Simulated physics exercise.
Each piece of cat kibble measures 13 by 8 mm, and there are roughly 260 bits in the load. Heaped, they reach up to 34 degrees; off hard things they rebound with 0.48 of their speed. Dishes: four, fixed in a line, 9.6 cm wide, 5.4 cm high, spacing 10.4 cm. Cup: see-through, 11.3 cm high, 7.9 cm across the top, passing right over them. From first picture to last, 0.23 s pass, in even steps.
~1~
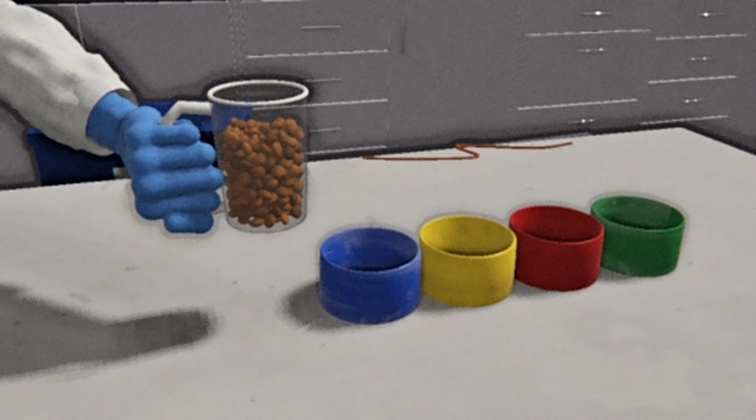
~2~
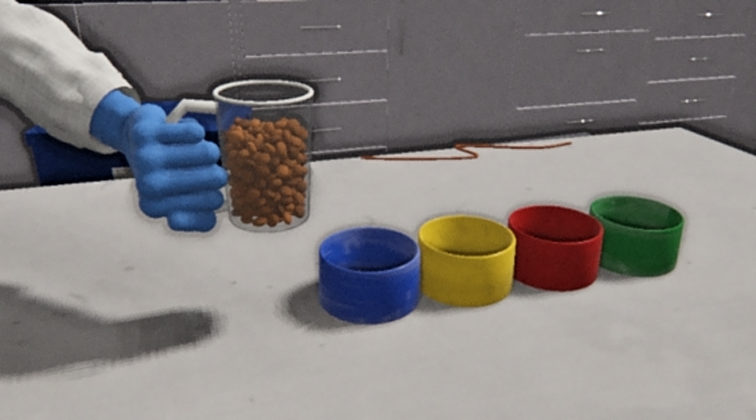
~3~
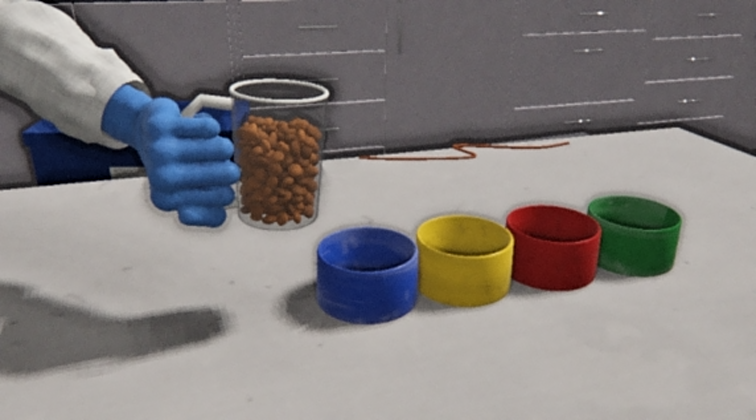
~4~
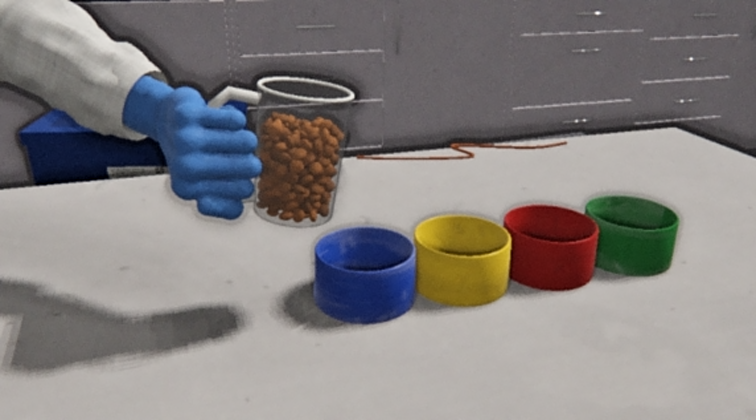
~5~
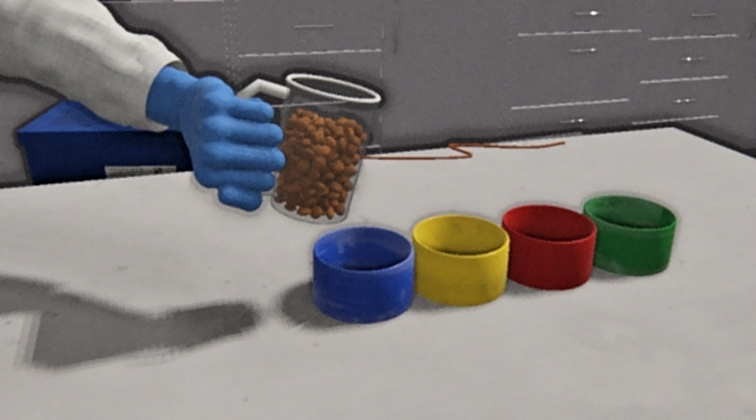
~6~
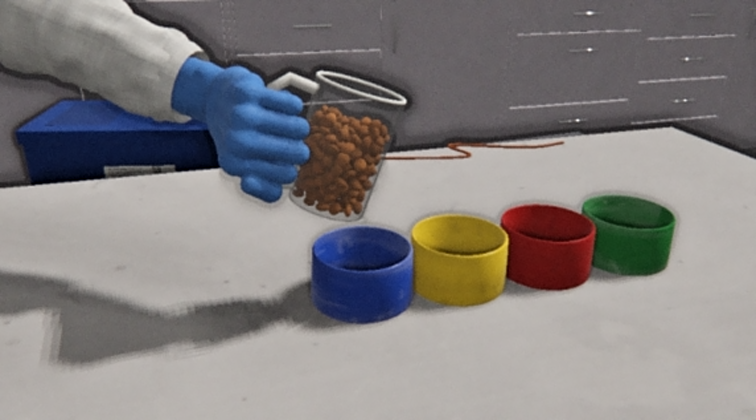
The clip shows a blue-gloved hand holding a clear cup of brown pieces above a table with blue, yellow, red and green dishes, moving it a short way right and gradually tilting it rightward near the blue dish.
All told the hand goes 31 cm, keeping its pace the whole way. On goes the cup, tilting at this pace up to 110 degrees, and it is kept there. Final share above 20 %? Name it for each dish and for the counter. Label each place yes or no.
Red: No. Blue: No. Green: Yes. Yellow: No. Counter: No.
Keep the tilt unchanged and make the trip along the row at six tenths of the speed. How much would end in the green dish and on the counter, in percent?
Green: 80; counter: 10.
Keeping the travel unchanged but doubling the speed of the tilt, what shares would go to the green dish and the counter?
Shares: Green dish 90, counter 0.
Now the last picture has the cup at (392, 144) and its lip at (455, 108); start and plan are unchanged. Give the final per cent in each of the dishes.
Final shares - red 0 %, blue 0 %, green 80 %, yellow 0 %.
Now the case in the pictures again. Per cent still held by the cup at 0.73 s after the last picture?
About 95 %.
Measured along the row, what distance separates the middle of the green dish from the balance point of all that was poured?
About 2 cm, toward lower x.
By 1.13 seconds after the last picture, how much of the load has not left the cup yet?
75 %.
Then, 0.44 s after the last picture, tilt 62 degrees; cup holds 100 %.
Then, 0.73 s after the last picture, tilt 91 degrees; cup holds 95 %, green 5 %.
Then, 1.13 s after the last picture, tilt 110 degrees; cup holds 75 %, green 20 %.
In the end, red 5 %, blue 0 %, green 75 %, yellow 0 %, counter 15 %, cup 10 %.
